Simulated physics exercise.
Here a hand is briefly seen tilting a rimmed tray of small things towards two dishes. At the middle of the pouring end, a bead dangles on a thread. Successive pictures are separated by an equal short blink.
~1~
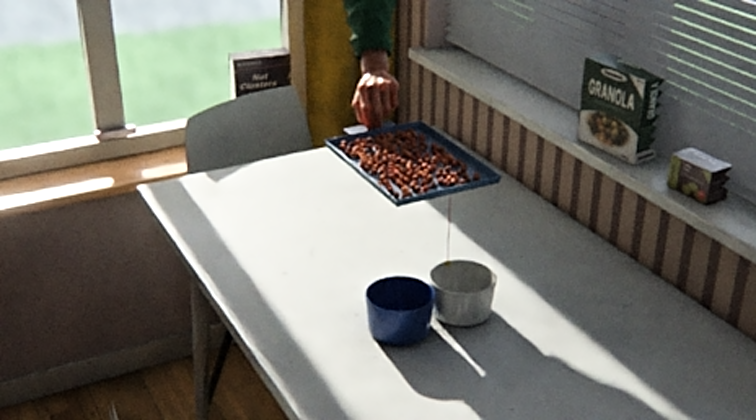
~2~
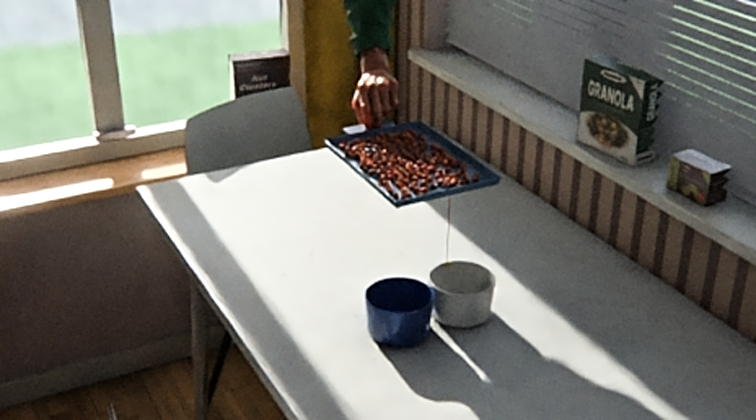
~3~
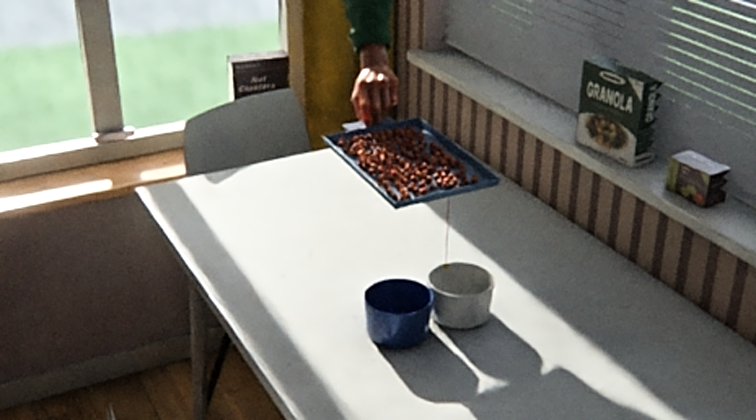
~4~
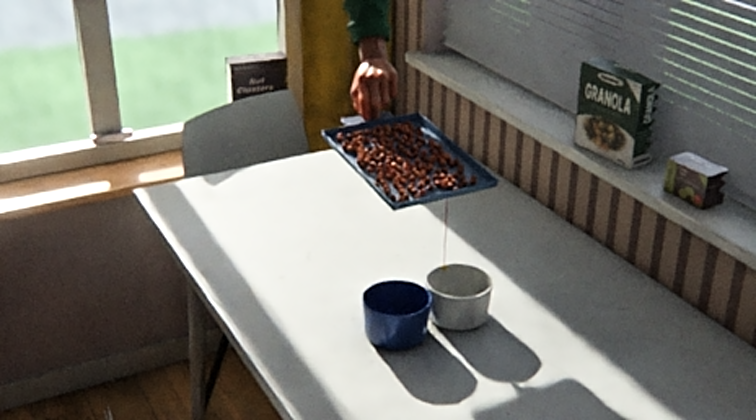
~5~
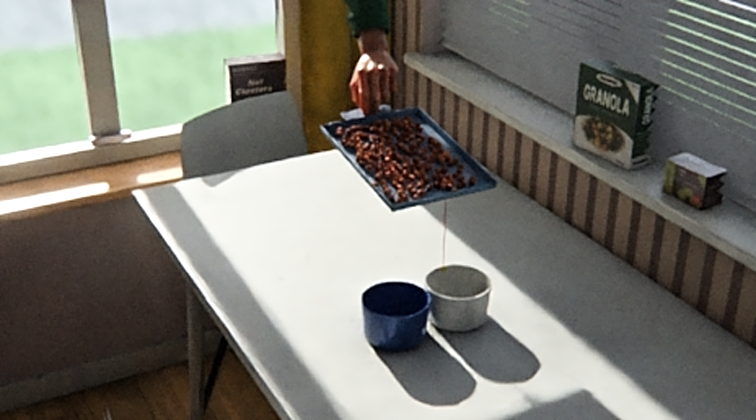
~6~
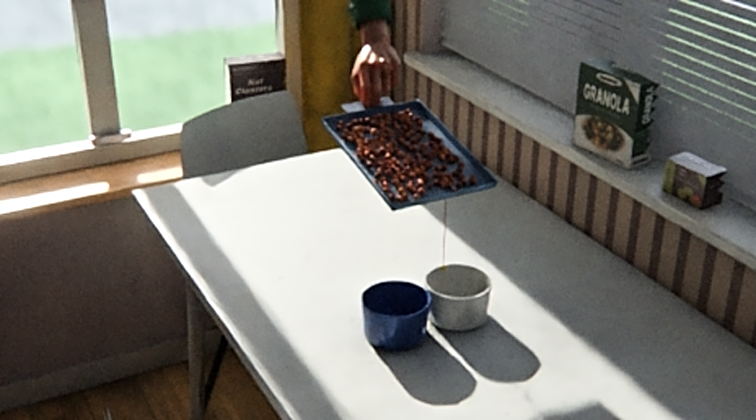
In this clip, a hand in a green sleeve holds a blue rimmed tray of small reddish-brown pieces above a blue dish and a white dish on a table, gradually tilting it slightly while the dishes barely shift in view.
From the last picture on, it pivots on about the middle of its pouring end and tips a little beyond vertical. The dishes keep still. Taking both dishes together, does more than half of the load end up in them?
No.
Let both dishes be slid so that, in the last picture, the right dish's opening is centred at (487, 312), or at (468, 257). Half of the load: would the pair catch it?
The dishes end up with the lesser share in the first try and the lesser share in the second.
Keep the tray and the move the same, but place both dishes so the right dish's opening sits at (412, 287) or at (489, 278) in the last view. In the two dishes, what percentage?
About 10% on the first try and 60% on the second.
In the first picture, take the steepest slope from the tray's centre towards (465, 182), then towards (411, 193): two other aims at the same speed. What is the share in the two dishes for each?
Near 30 % and 80 %.
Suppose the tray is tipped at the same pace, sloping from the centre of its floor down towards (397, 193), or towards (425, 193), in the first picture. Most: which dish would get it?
Leftward dish for the first, Leftward dish for the second.
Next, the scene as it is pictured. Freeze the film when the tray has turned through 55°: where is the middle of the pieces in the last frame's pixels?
Close to (436, 166).
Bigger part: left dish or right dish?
The one at right ends up fuller.
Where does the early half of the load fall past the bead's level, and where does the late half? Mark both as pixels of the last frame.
About (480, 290) to begin with, then about (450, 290).
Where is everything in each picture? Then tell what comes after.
Corners of the pouring end at (397, 199) and (499, 175), level; middle of the load at (404, 163), clay pellets; left dish at (416, 325); right dish at (480, 306); bead on its thread at (448, 263), in the first frame.
Corners of the pouring end at (397, 200) and (498, 177), level; middle of the load at (403, 163), in the second frame.
Corners of the pouring end at (396, 202) and (498, 178), tipped barely, level across its low end; middle of the load at (402, 162), in the third frame.
Corners of the pouring end at (394, 204) and (496, 180), tipped a little, level across its low end; middle of the load at (401, 160), in the fourth frame.
Corners of the pouring end at (393, 205) and (495, 181), tipped a little, level across its low end; middle of the load at (400, 158), in the fifth frame.
Corners of the pouring end at (394, 205) and (495, 181), tipped a little, level across its low end; middle of the load at (400, 154); left dish at (412, 329); right dish at (475, 311), in the sixth frame.
Soon, tray tipped steeply; nearly all on the tray; a stray few in the air.
A while on, tray tipped right over; nearly all on the tray; a stray few in the left dish; a stray few in the right dish; a stray few outside both.
Towards the end, tray tipped past a quarter turn; a small part in the left dish; about a quarter in the right dish; about two thirds outside both; a stray few in the air.
Finally, tray tipped past a quarter turn; a small part in the left dish; about a quarter in the right dish; about two thirds outside both; a stray few in the air.
